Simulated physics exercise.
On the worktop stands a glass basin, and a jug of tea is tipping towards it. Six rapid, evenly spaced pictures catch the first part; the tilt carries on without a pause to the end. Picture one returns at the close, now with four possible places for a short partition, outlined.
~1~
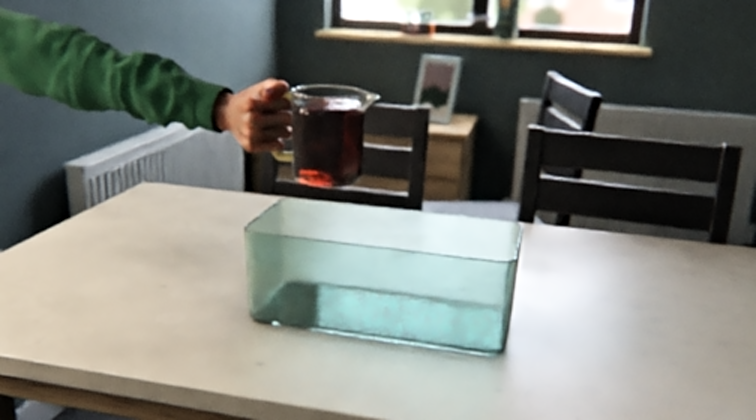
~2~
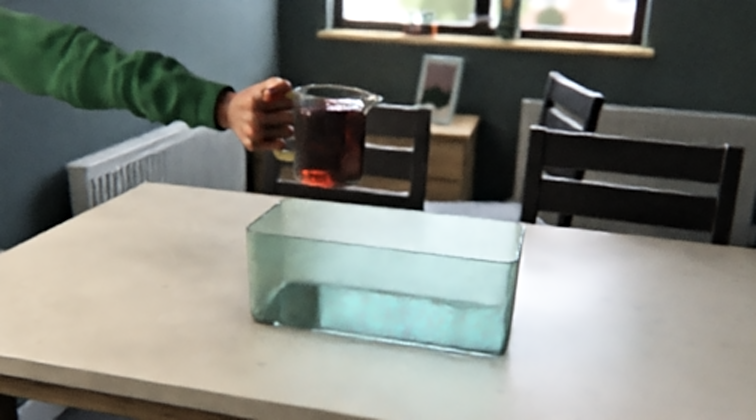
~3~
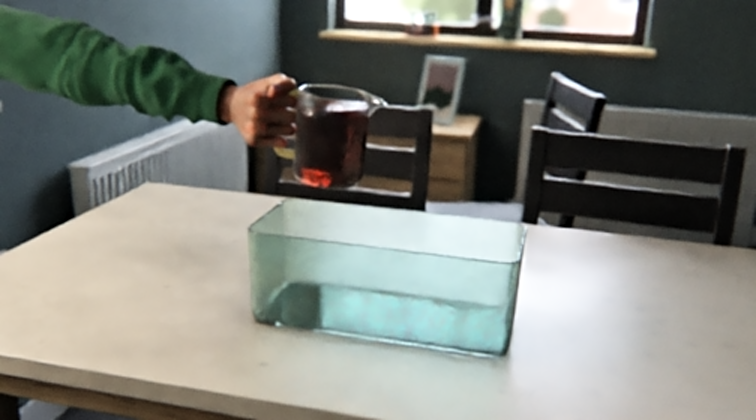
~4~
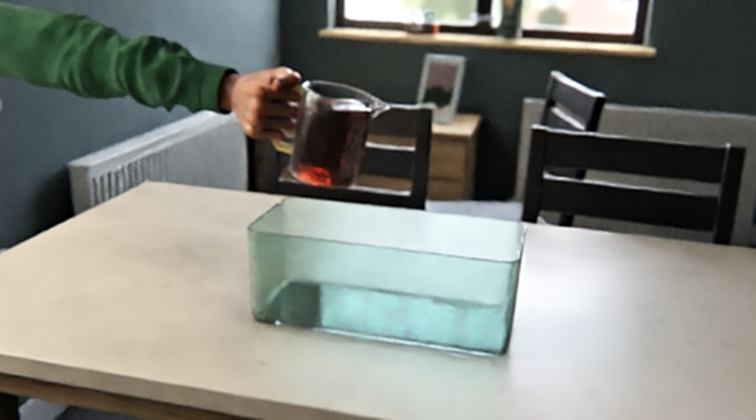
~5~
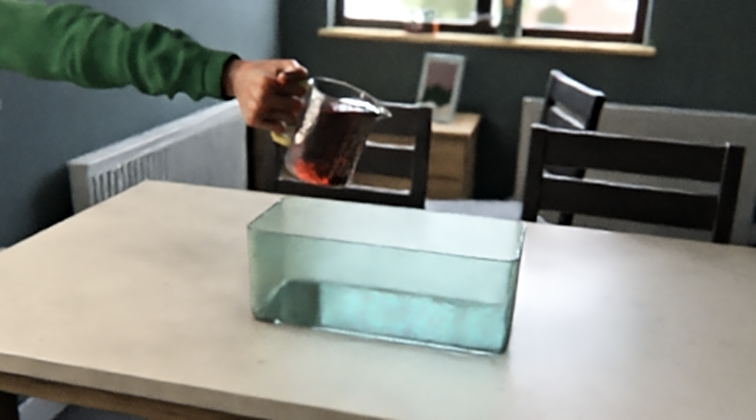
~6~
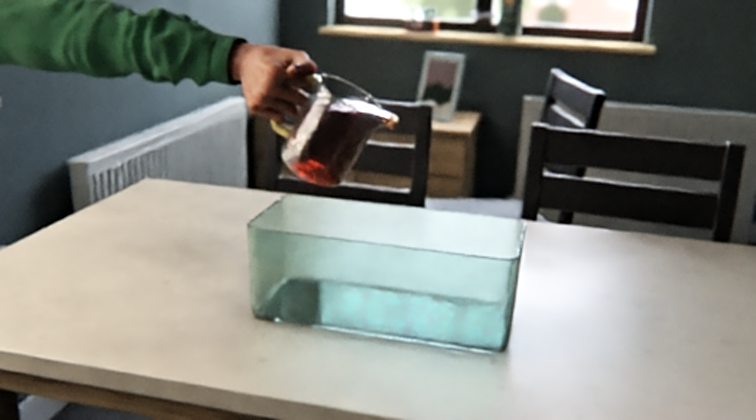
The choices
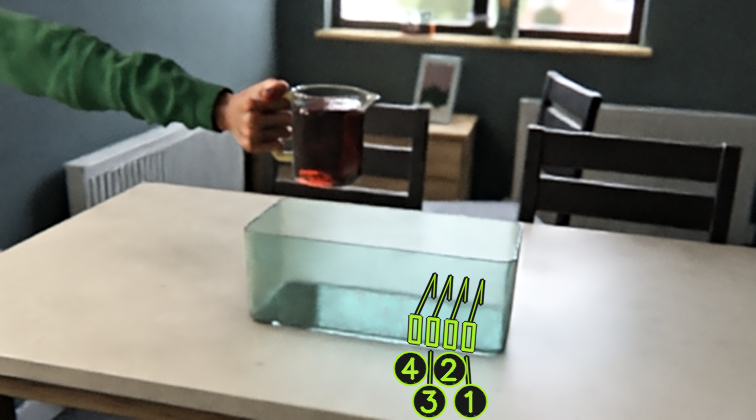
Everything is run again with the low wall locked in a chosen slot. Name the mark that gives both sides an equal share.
The answer is place 4.
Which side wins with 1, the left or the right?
The left one.
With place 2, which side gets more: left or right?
The left side.
On the marked copy, 1 at (466, 357); 2 at (448, 354); 3 at (430, 351); 4 at (413, 349).
Choosing 1, about 92 % ends left of the wall and 6 % right of it.
Choosing 2, about 89 % ends left of the wall and 8 % right of it; 3 % is lost outside.
Choosing 3, about 89 % ends left of the wall and 9 % right of it.
Choosing 4, about 47 % ends left of the wall and 52 % right of it.
